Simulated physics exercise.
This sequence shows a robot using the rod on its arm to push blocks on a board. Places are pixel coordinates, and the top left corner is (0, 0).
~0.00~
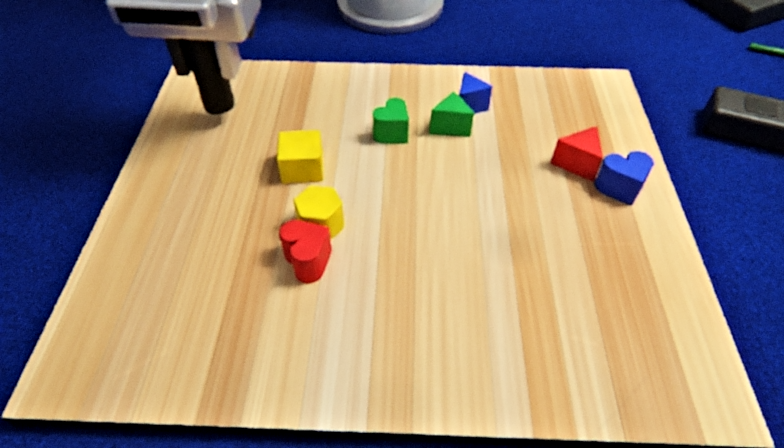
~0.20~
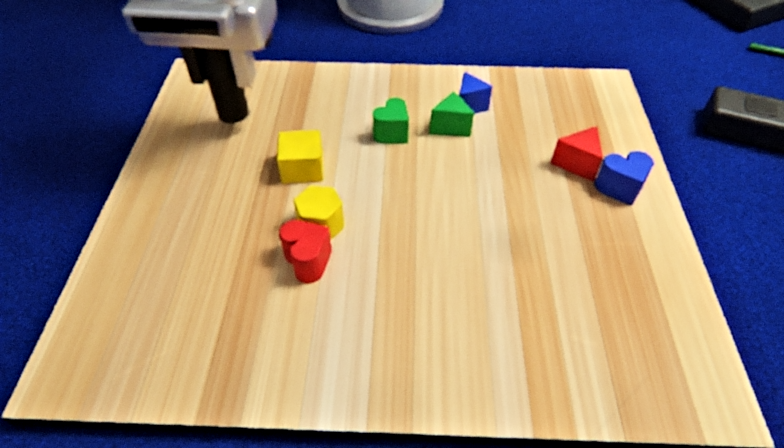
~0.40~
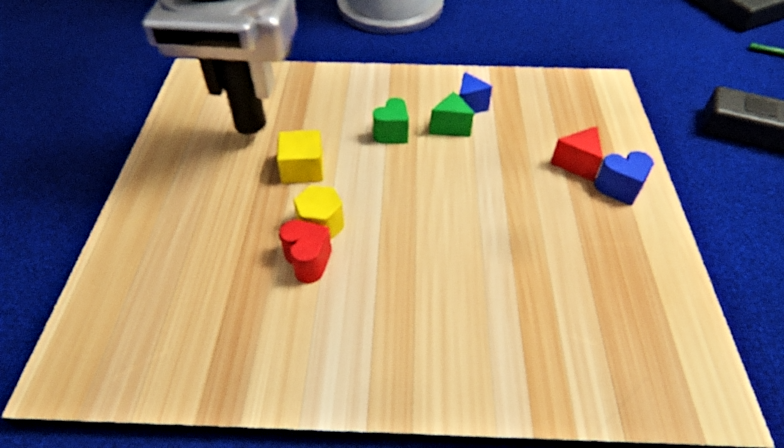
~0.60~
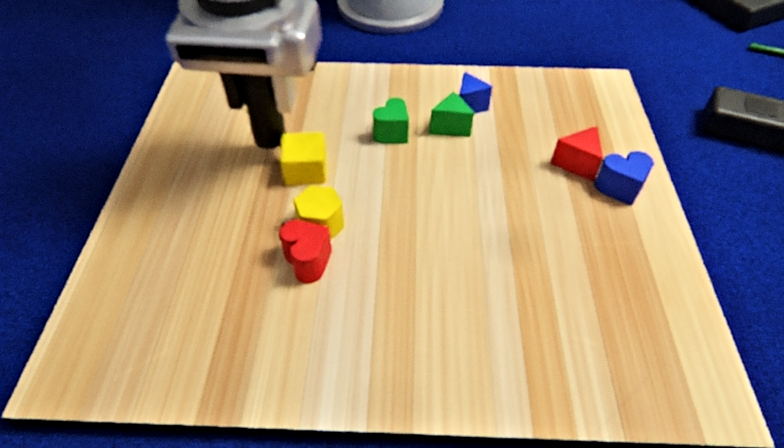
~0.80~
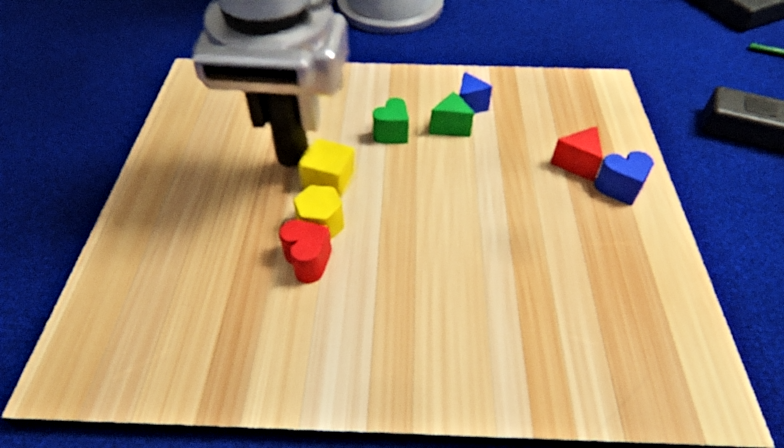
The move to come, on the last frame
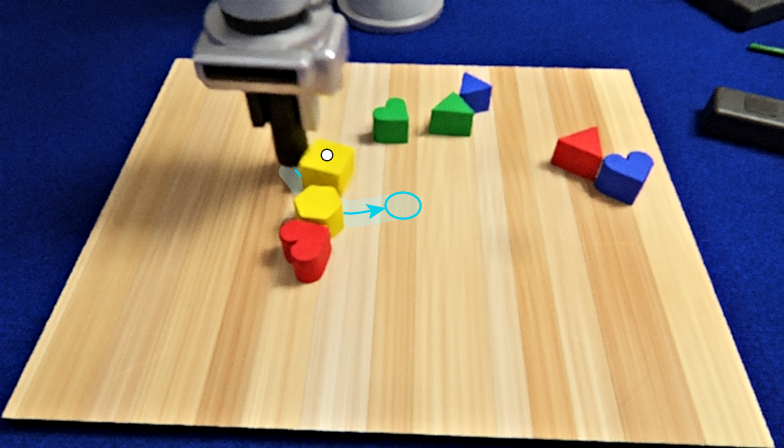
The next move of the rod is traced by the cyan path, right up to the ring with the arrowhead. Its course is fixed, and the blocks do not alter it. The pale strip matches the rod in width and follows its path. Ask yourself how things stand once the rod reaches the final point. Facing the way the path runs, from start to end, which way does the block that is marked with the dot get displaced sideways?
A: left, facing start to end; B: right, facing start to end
Answer: A.
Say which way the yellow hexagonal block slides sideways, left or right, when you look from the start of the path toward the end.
It shifts to the right.
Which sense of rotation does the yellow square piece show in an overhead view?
Verdict: Counterclockwise.
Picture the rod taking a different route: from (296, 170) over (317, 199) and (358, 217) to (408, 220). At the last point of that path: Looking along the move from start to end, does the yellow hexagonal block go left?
In short: No.
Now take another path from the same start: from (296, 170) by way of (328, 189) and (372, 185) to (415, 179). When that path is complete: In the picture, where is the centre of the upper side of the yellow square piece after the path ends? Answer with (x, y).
I think it will end close to (444, 176).
The drawn path runs from (296, 170) by way of (318, 197) and (356, 213) to (403, 205); the dot is on the yellow square piece.
The first path, step by step. One third of the way, rod at (317, 184); yellow hexagonal block at (318, 204); yellow square piece at (355, 167), turned 40° anticlockwise.
Two thirds of the way, rod at (357, 199); red heart block at (302, 250); yellow hexagonal block at (323, 218); yellow square piece at (379, 164), turned 85° anticlockwise.
At the end, rod at (403, 192); red heart block at (302, 250); yellow hexagonal block at (323, 218); yellow square piece at (396, 153), turned 115° anticlockwise.
